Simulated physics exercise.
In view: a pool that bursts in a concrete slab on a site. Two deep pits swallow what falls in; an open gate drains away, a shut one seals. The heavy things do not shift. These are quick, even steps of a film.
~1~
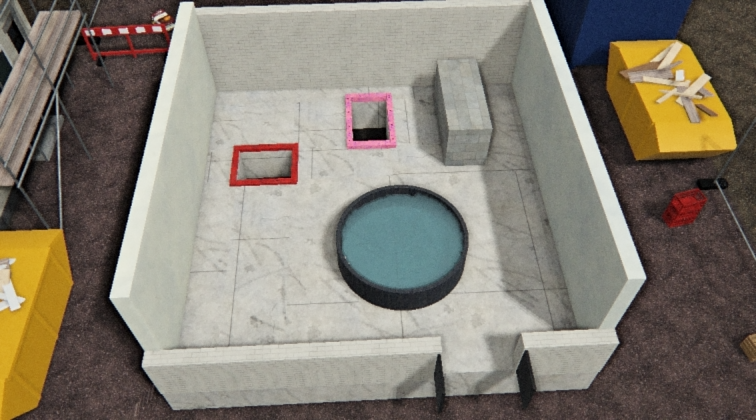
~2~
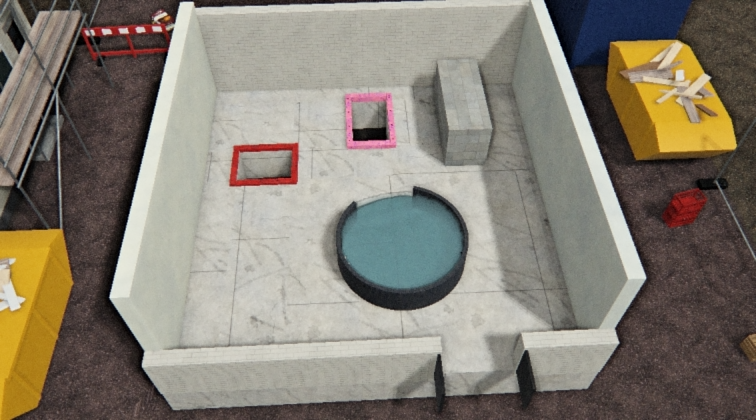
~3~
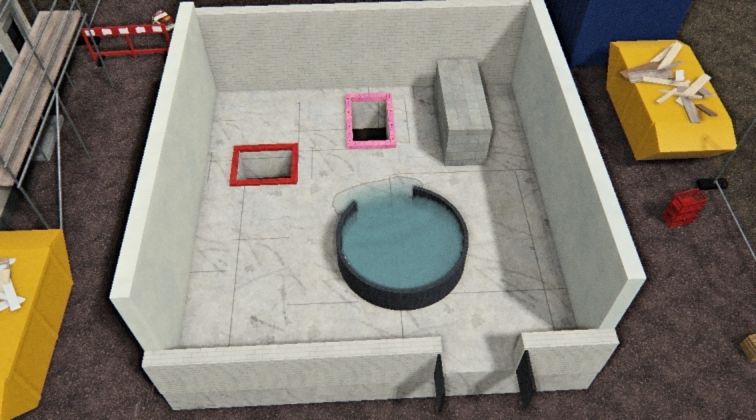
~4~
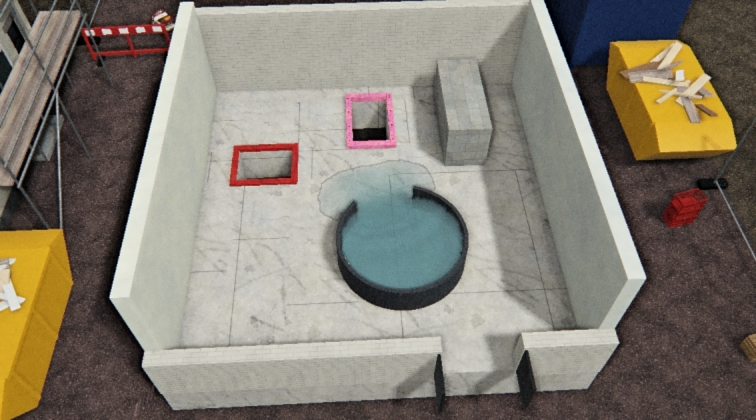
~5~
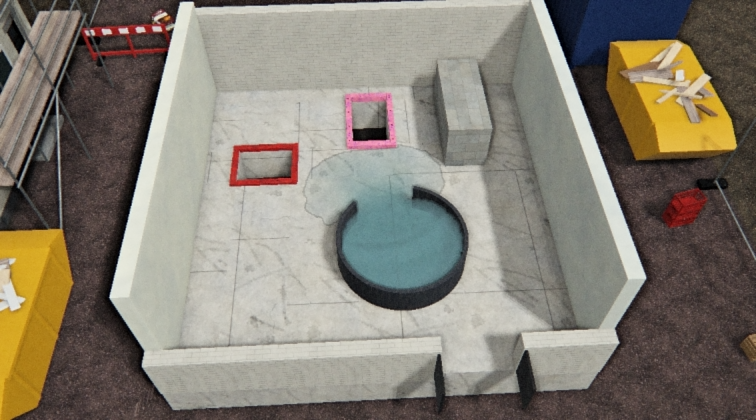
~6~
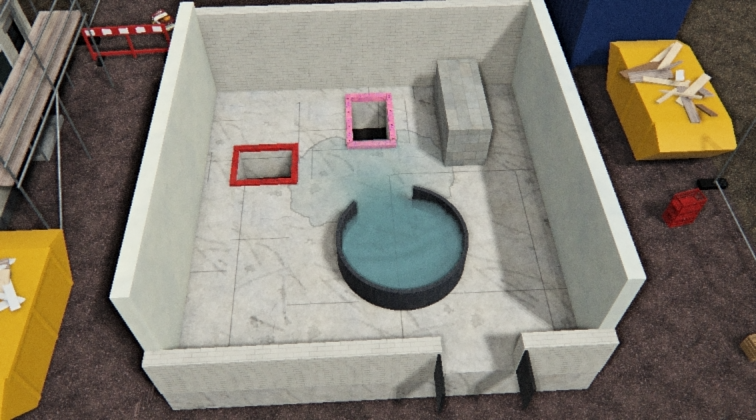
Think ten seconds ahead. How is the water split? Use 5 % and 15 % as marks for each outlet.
In the end: The gate takes under 5 %; the pink pit takes between 5 and 15 %; the red pit takes between 5 and 15 %.
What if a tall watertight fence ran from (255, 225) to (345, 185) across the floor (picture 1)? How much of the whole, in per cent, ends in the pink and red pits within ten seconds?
Per cent: Pink 14, red 4.
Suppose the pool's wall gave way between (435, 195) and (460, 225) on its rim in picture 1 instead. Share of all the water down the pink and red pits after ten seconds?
Roughly, in per cent: Pink 0, red 0.
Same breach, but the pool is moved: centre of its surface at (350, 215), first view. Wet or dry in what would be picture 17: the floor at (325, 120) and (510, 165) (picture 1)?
In that order: Wet, dry.
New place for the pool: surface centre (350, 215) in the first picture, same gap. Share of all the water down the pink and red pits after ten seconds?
In per cent: Pink 6, red 15.
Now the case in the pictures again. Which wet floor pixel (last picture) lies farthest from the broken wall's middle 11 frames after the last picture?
At about (226, 93).
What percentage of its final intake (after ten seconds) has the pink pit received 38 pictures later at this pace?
Close to 100 %.
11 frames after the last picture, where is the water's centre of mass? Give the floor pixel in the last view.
Near (380, 205).
A moment on, water covers 20 % of the floor; the gate 0 %, the pink pit 2 %, the red pit 0 %.
Next, water covers 30 % of the floor; the gate 0 %, the pink pit 6 %, the red pit 2 %.
Then, water covers 35 % of the floor; the gate 0 %, the pink pit 8 %, the red pit 4 %.
Later, water covers 60 % of the floor; the gate 0 %, the pink pit 9 %, the red pit 7 %.
In the end, water covers 90 % of the floor; the gate 0 %, the pink pit 9 %, the red pit 9 %.
